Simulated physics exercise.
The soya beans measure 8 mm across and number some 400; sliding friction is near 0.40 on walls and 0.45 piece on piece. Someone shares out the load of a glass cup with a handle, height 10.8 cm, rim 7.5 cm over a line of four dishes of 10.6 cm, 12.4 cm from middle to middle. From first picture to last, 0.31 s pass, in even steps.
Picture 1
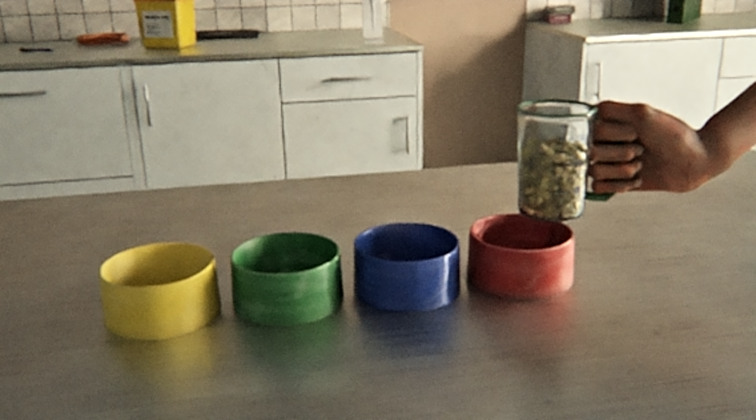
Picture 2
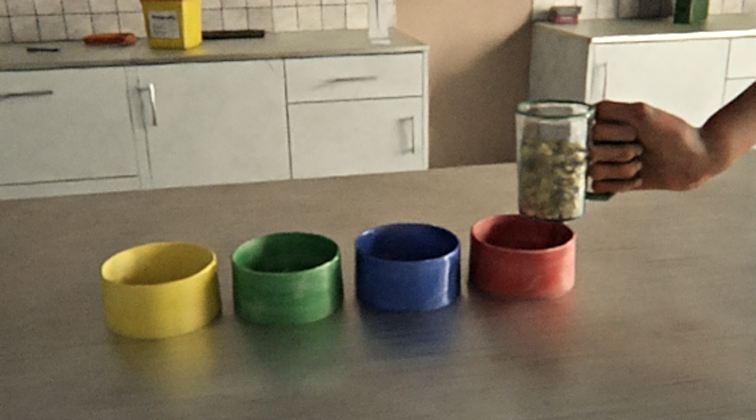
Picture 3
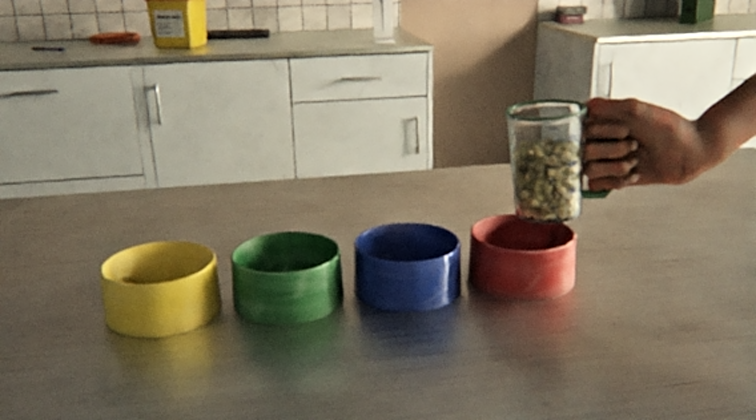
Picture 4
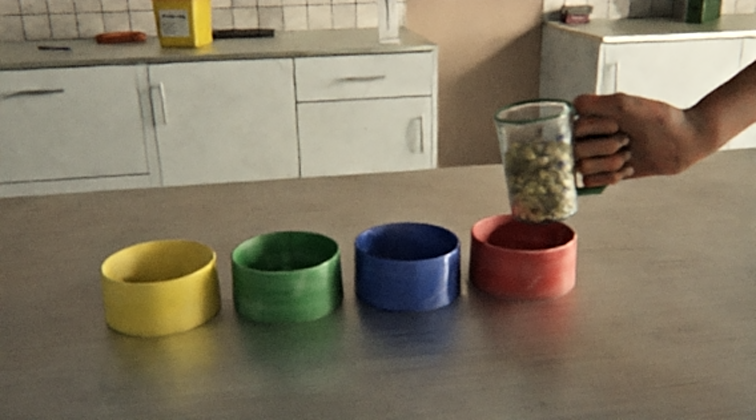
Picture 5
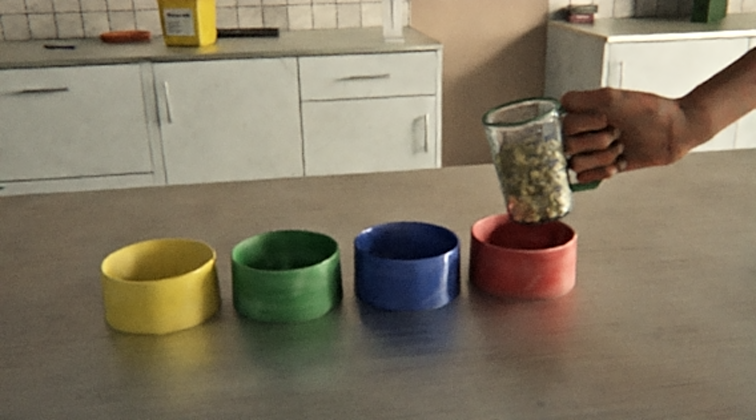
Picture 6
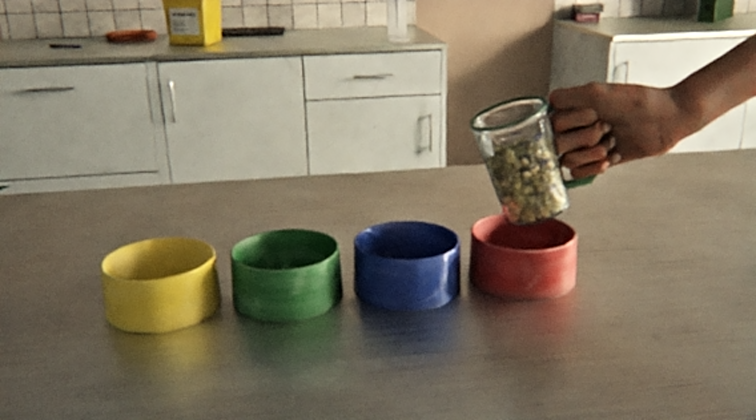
Glass mug of small pale pieces tilting gradually leftward in a hand above the red dish, beside blue, green and yellow dishes.
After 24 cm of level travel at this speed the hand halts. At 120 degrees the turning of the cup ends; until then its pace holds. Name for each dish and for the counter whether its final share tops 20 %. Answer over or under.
Red dish: Under; blue dish: Under; green dish: Over; yellow dish: Under; on the counter: Under.
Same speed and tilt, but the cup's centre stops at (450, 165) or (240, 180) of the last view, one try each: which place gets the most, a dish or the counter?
The winner: Blue; green.
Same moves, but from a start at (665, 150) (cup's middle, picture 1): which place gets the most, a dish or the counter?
Most goes to: Blue.
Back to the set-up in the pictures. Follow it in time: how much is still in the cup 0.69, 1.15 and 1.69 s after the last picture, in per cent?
About 100, 95, 0.
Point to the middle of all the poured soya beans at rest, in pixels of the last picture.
At about (277, 276).
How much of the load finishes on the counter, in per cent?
About 5 per cent.
Then, 0.69 s after the last picture, tilt 69 degrees; cup holds 100 %.
Then, 1.15 s after the last picture, tilt 103 degrees; cup holds 95 %, green 5 %.
Then, 1.69 s after the last picture, tilt 120 degrees; cup holds 0 %, green 95 %.
In the end, red 0 %, blue 0 %, green 95 %, yellow 0 %, counter 5 %.
